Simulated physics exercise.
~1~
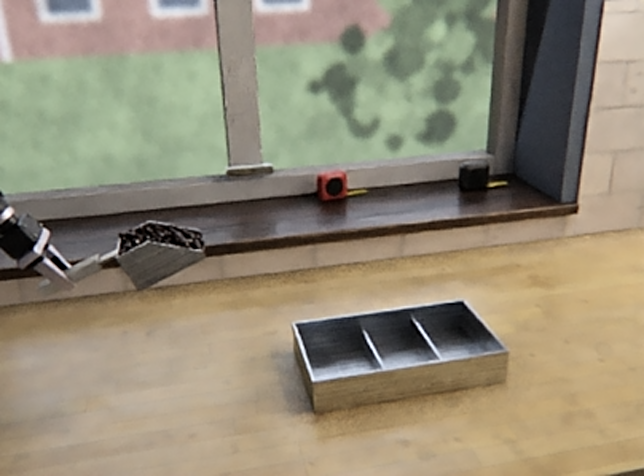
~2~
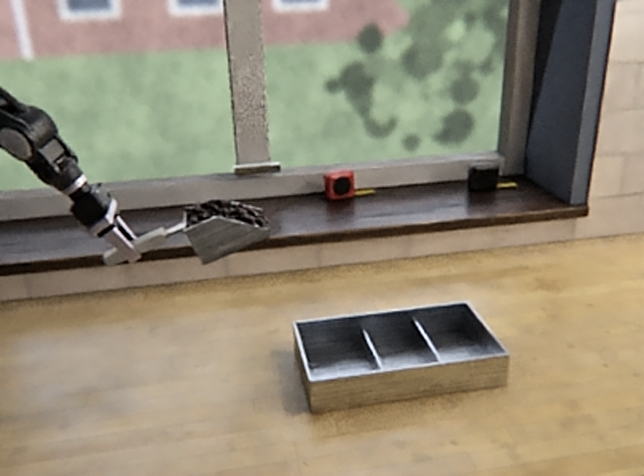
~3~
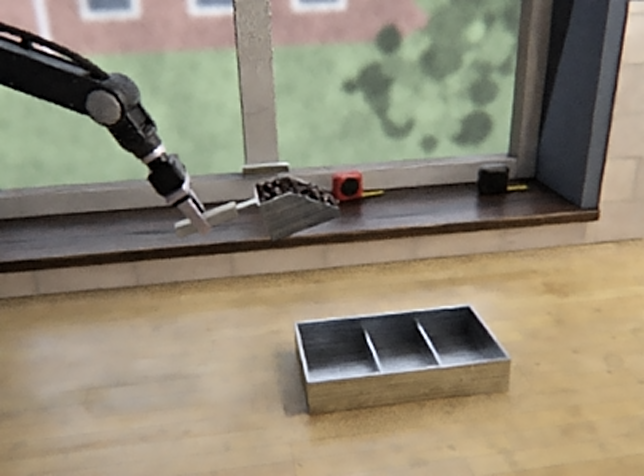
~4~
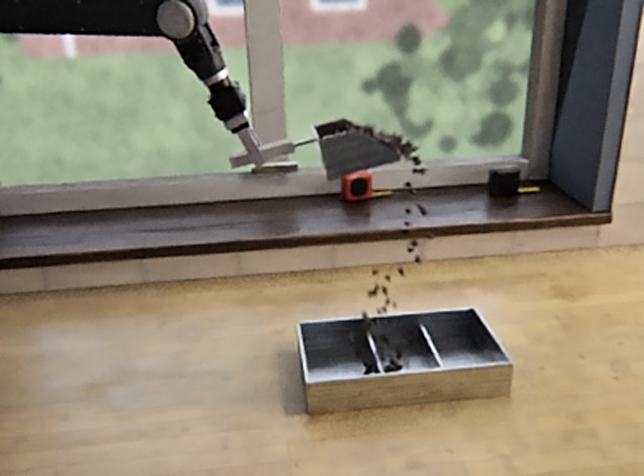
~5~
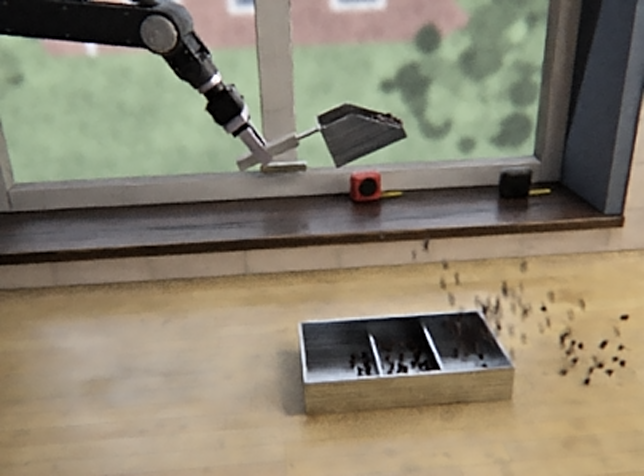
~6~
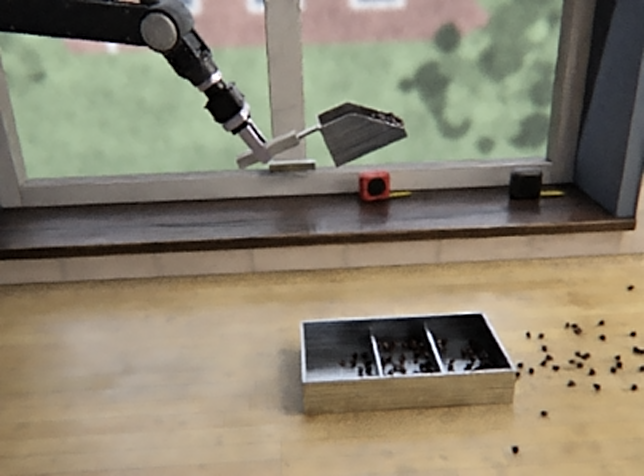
On a windowsill and wooden worktop, a robot arm swings a scoop rightward, flinging dark beans into a divided tray and beyond.
